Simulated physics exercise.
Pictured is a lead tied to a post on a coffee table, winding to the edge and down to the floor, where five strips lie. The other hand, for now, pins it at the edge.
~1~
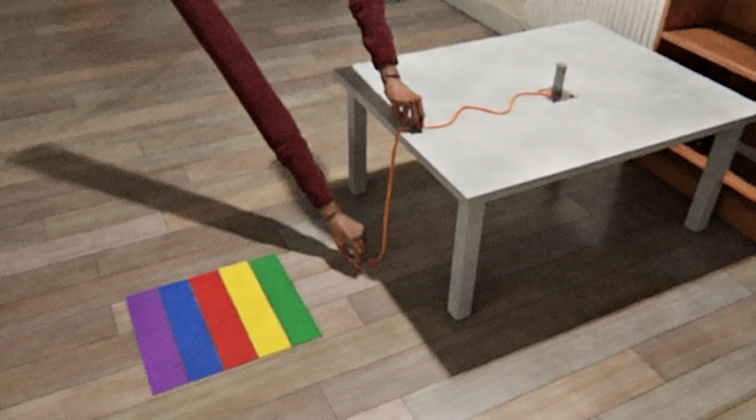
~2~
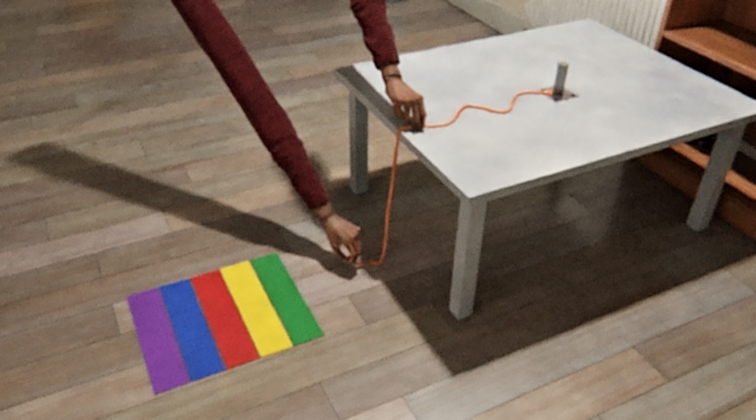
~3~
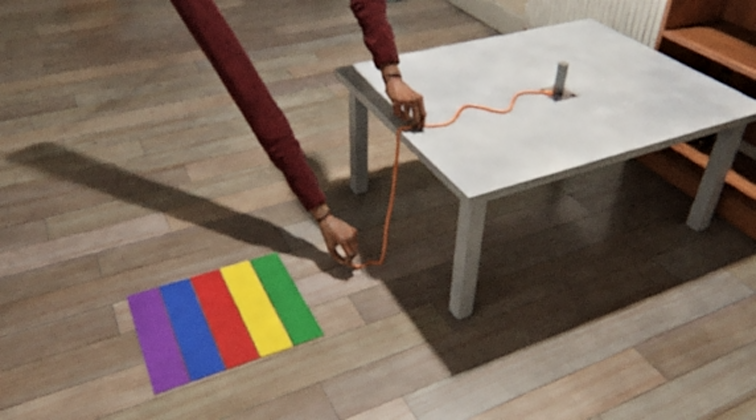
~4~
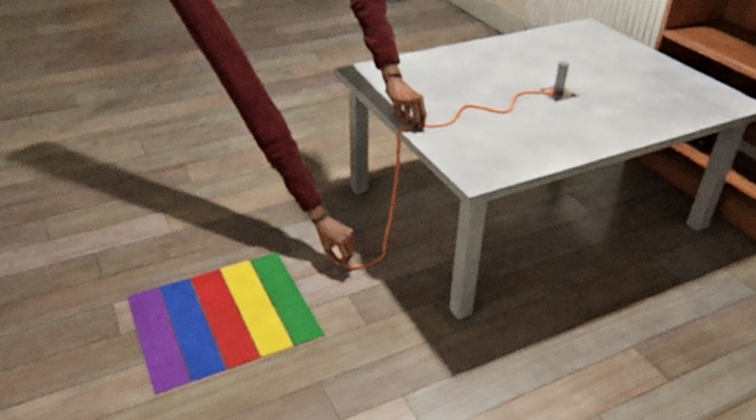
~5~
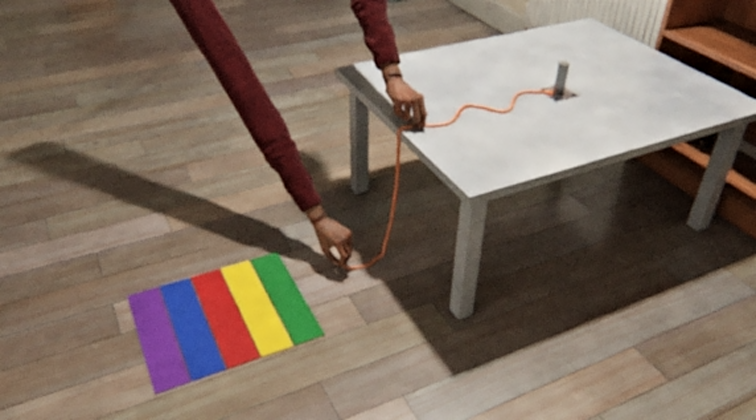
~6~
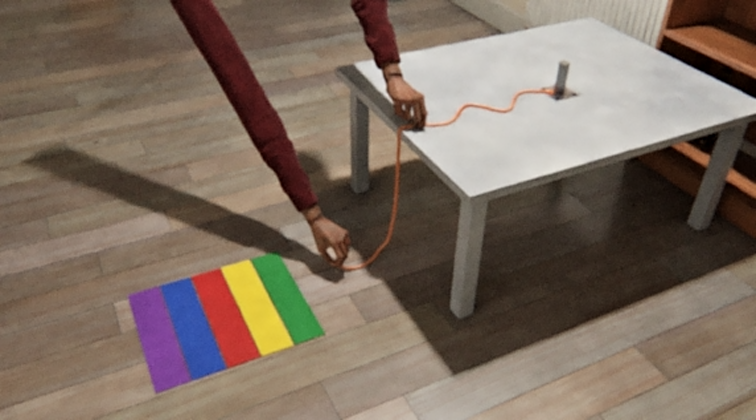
In this clip, one hand holds an orange cord at the edge of a white table, where it runs from a small post, while the other hand, low near the floor, moves the cord's end slightly left beside five coloured strips.
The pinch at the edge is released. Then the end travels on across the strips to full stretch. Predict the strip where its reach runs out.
Its reach runs out at the red strip.
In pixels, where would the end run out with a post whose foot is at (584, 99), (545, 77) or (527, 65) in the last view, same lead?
About (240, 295), then (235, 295), then (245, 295).
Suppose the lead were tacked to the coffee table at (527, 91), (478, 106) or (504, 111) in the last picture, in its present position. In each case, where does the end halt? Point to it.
Those spots come out as (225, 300), (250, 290) and (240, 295).
Early on, end near (282, 281); over green.
Midway, end near (243, 293); over yellow.
At the end of the slack, end near (220, 300); over red. The red one.
